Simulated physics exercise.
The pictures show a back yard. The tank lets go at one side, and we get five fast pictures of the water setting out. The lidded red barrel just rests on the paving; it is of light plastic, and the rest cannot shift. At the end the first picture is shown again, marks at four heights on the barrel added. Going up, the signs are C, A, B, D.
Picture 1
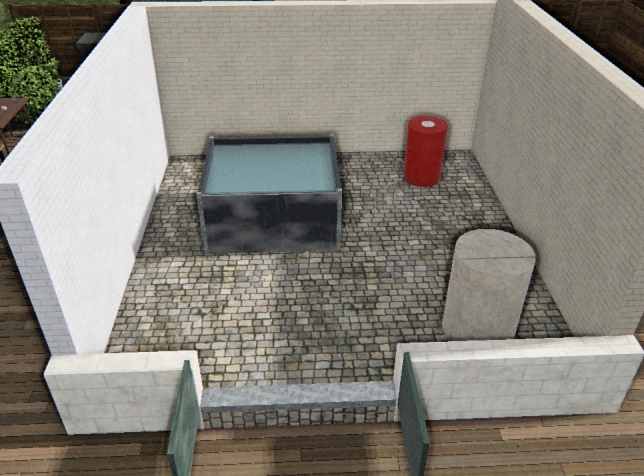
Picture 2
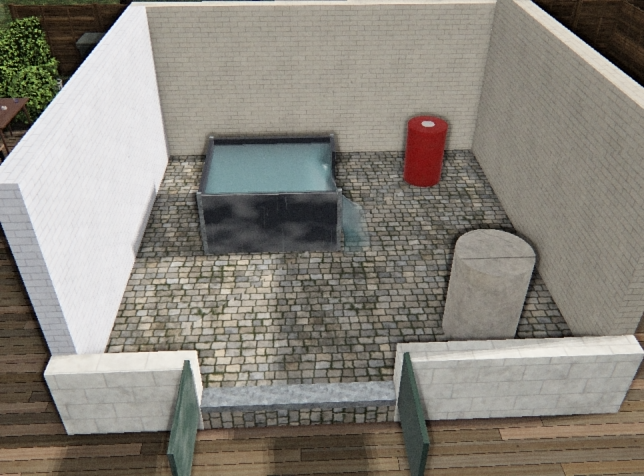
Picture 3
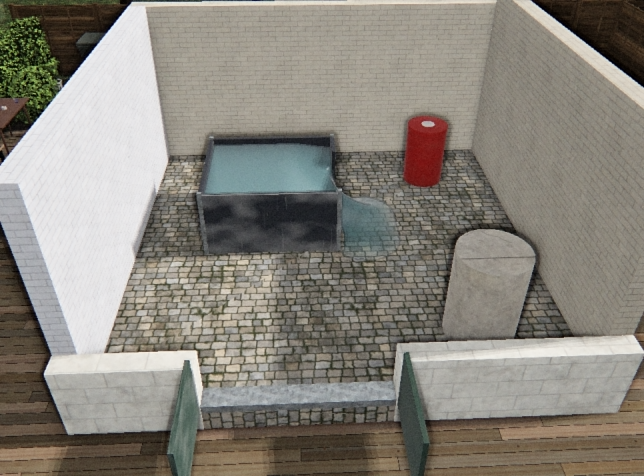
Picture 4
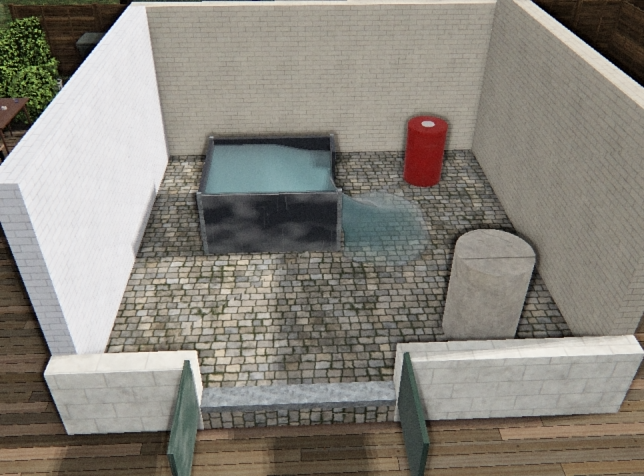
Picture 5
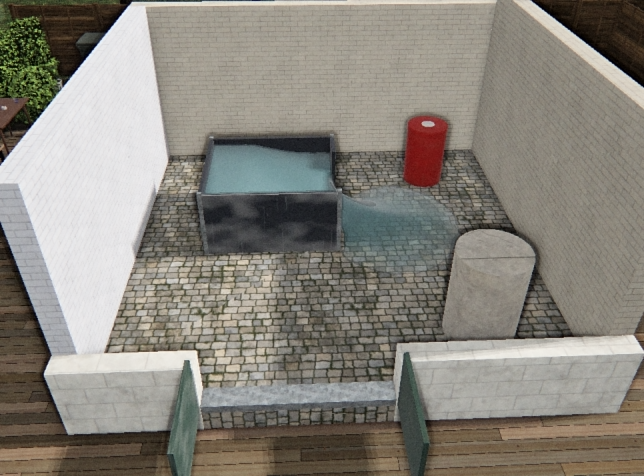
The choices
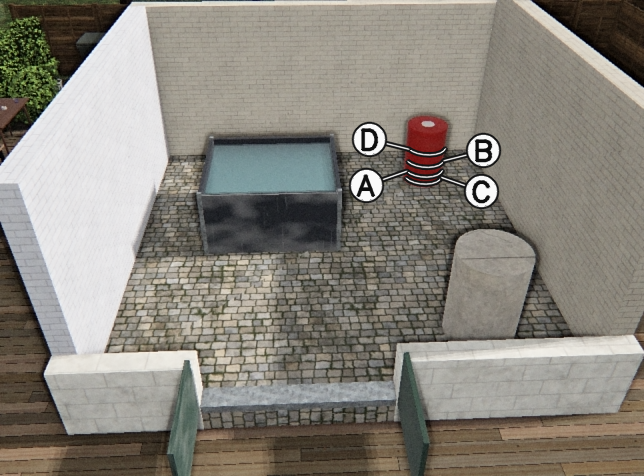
Water poured out of the right side of a full square tank in a walled back yard and spread across the cobblestones toward the red barrel and the stone pillar, while the tank's level dipped.
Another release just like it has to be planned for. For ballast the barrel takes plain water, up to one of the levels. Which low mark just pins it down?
Level A just does it.
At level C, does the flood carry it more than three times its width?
No.
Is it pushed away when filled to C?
Yes, it does.
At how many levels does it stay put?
Three of the four.
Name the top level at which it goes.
Here it is level C.
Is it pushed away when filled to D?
No.
On the marked copy, A at (427, 177); B at (428, 167); C at (426, 184); D at (429, 154); from the bottom up C, A, B, D.
For level A, it does not move.
For level B, it does not move.
For level C, it is pushed about twice its own width away.
For level D, it does not move.
